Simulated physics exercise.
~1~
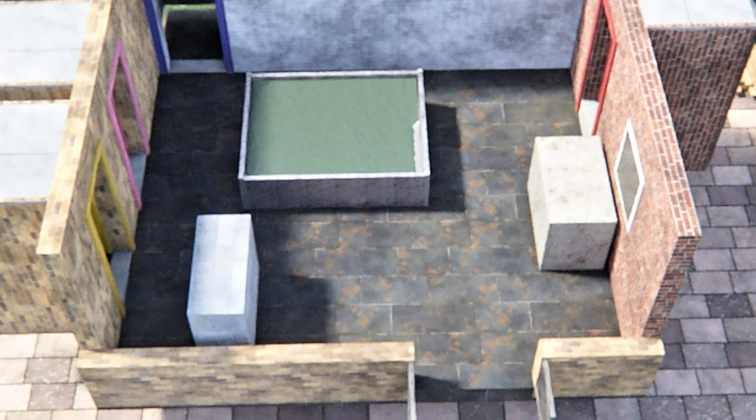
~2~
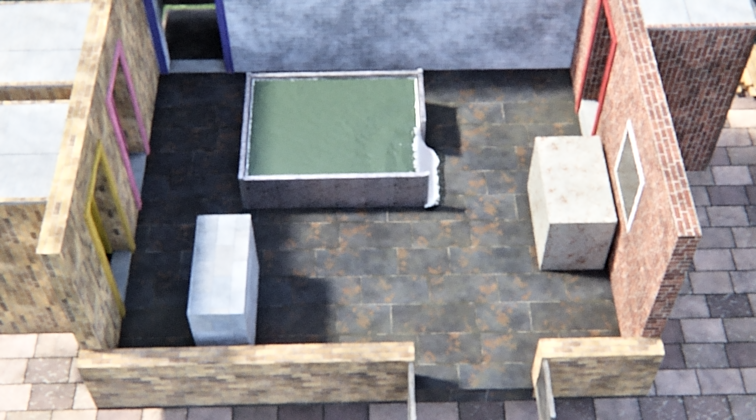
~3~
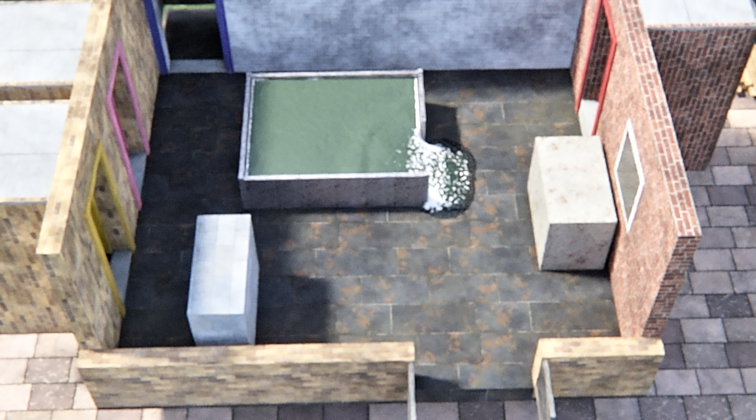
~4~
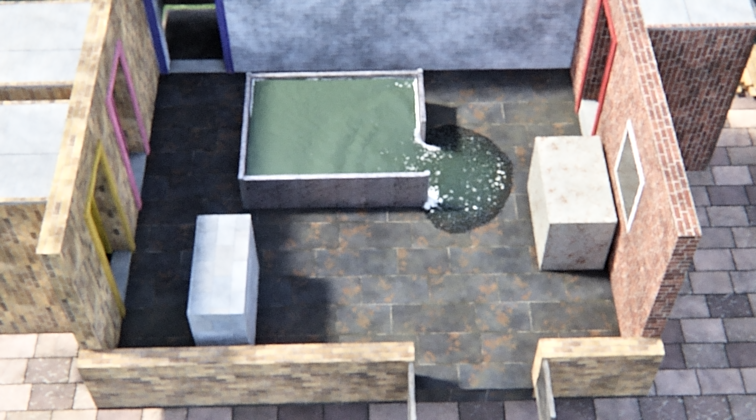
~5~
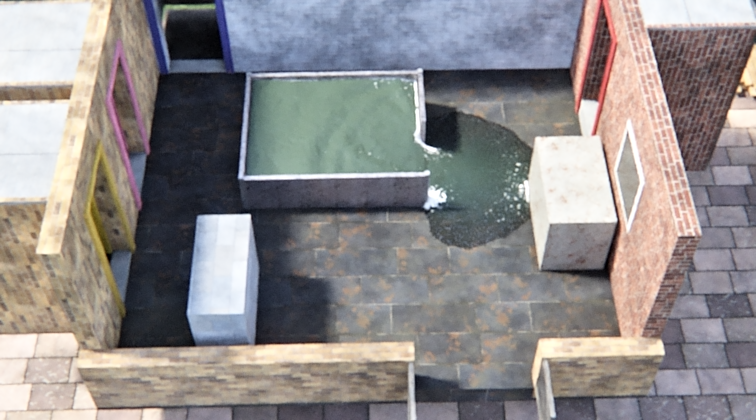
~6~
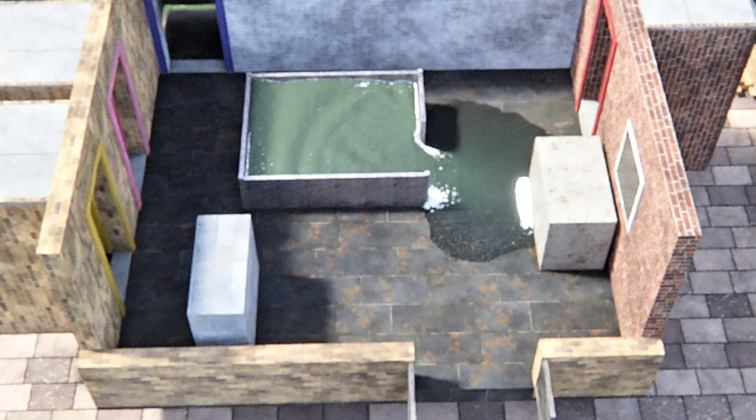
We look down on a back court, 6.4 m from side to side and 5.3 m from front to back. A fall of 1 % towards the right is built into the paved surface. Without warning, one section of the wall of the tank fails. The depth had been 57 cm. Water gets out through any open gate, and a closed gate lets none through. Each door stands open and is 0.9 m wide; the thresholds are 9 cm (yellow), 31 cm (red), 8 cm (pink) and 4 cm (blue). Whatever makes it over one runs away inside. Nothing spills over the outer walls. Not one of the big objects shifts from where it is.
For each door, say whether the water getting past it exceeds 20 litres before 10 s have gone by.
In the end the yellow door falls short of the limit. The red door falls short of the limit. The pink door falls short of the limit. The blue door surpasses the limit.
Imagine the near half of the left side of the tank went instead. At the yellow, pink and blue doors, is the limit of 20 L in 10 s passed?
Then yellow exceeds it, pink exceeds it, blue exceeds it.
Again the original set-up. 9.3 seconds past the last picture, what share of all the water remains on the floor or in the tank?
It comes to near 74 per cent.
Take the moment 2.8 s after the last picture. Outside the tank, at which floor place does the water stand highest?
Spot: Approx. (565, 73).
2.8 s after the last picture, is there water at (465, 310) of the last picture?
Soaked.
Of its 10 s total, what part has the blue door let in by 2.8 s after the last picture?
Fraction in by then: Around 0 per cent.
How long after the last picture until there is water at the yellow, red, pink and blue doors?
So, yellow at 6.5 s, then red at 0.2 s, pink at 5.0 s, and blue at 3.8 s.
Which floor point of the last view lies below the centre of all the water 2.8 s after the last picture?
Centre: Approx. (418, 168) px.
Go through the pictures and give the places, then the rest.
Still water, 57 cm deep, in the tank at (335, 126), in the first picture.
The front is at (432, 205), 0.5 m from the gap at (422, 168); 0.2 m2 of floor is under water; 57 cm left at the back of the tank, in the second picture.
The front is at (454, 212), 0.8 m from the gap at (422, 169); 0.7 m2 of floor is under water; 57 cm left at the back of the tank, in the third picture.
The front is at (504, 162), 1.2 m from the gap at (422, 169); 1.6 m2 of floor is under water; 57 cm left at the back of the tank, in the fourth picture.
The front is at a hidden place, 1.8 m from the gap at (422, 169); 2.7 m2 of floor is under water; 57 cm left at the back of the tank, in the fifth picture.
Water pours out at (422, 169) and has run 2.3 m, to a hidden place; typically 5 cm deep outside, 55 cm at the tank's back, in the sixth picture.
Then, 0.7 s after the last picture water covers 20 % of the floor and is deepest (36 cm) near (526, 200); yellow door not reached, red door 24 cm at the sill, 0 L in, pink door not reached, blue door not reached.
Then, 1.5 s after the last picture water covers 30 % of the floor and is deepest (37 cm) near (565, 73); yellow door not reached, red door 30 cm at the sill, 0 L in, pink door not reached, blue door not reached.
Then, 2.8 s after the last picture water covers 45 % of the floor and is deepest (32 cm) near (565, 73); yellow door not reached, red door 23 cm at the sill, 3 L in, pink door not reached, blue door not reached.
Then, 5.3 s after the last picture water covers 65 % of the floor and is deepest (20 cm) near (526, 200); yellow door not reached, red door 19 cm at the sill, 3 L in, pink door 2 cm at the sill, 0 L in, blue door 8 cm at the sill, 3 L in.
Then, 9.3 s after the last picture water covers 95 % of the floor and is deepest (12 cm) near (513, 201); yellow door 2 cm at the sill, 0 L in, red door 13 cm at the sill, 3 L in, pink door 3 cm at the sill, 0 L in, blue door 7 cm at the sill, 45 L in.
